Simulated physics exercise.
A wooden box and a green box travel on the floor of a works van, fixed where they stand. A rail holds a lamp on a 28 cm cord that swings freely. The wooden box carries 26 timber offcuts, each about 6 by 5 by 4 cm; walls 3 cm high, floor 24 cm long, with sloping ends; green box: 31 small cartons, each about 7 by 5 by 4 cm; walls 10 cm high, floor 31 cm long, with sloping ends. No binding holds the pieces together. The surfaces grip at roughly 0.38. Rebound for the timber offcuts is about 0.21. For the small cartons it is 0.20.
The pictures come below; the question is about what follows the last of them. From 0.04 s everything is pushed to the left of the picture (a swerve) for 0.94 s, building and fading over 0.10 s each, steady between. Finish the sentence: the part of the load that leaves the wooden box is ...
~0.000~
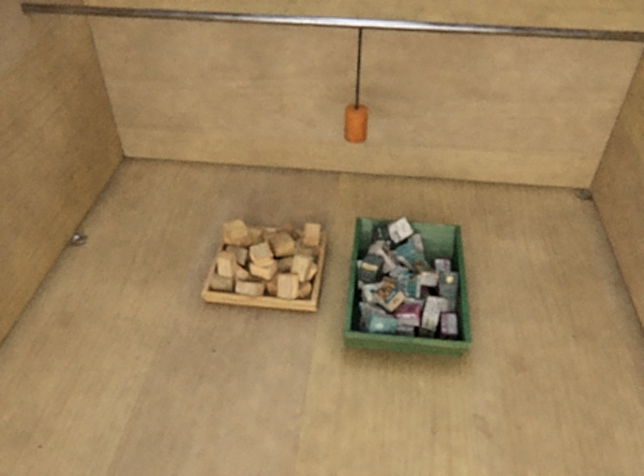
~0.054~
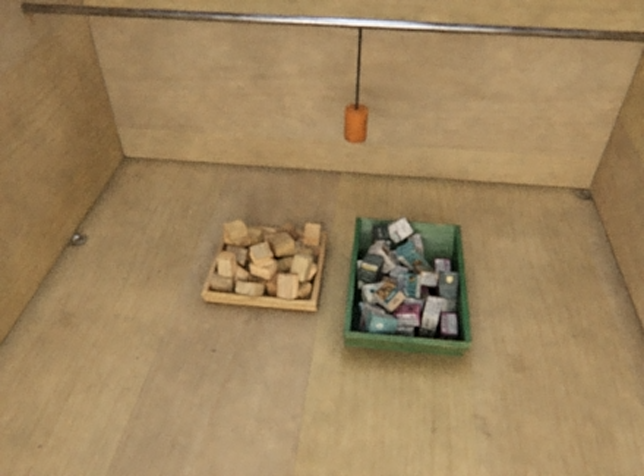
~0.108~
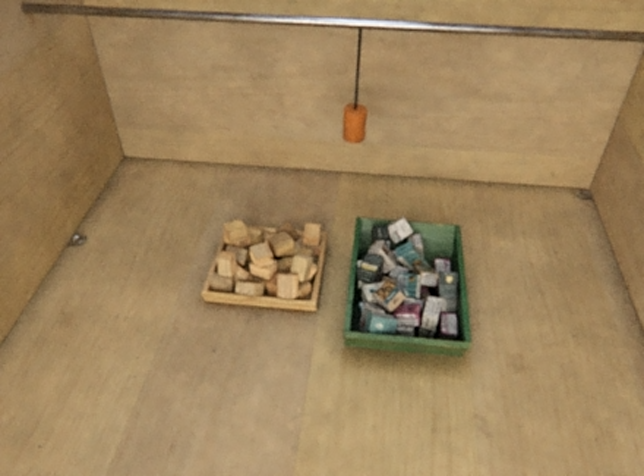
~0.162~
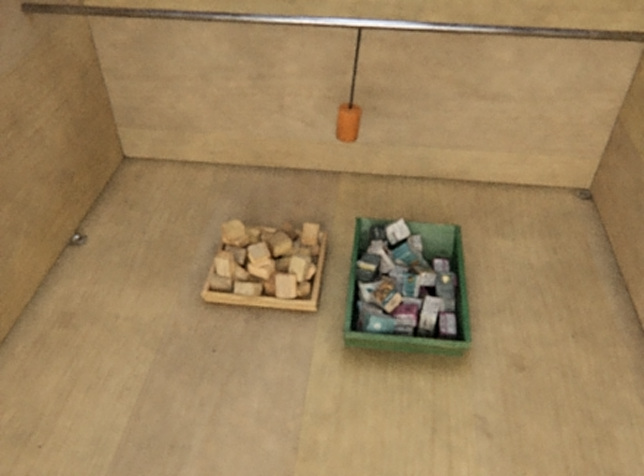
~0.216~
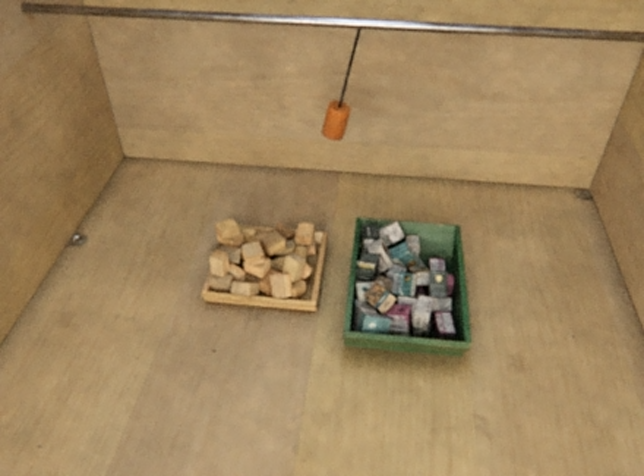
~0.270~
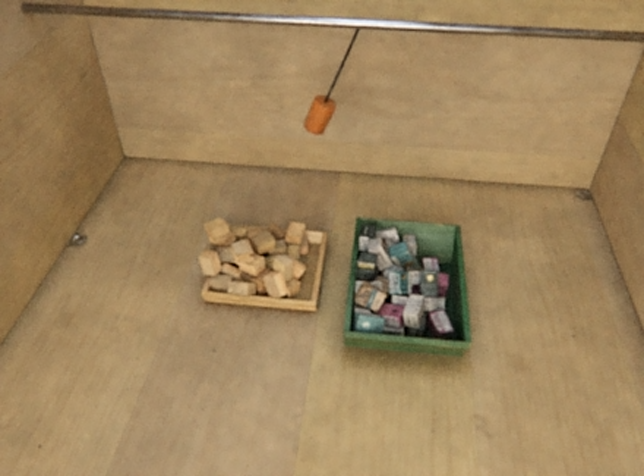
More than one sixth of it.
After 0.44 s, the wooden box is down by 4 of 26 and the green box has all 31.
After 0.66 s, the wooden box is down by 5 of 26 and the green box has all 31.
After 0.97 s, the wooden box is down by 7 of 26 and the green box has all 31.
Final count (at 1.36 s), the wooden box is down by 7 of 26 and the green box has all 31. Asked share, 7 of 26, 27 per cent.
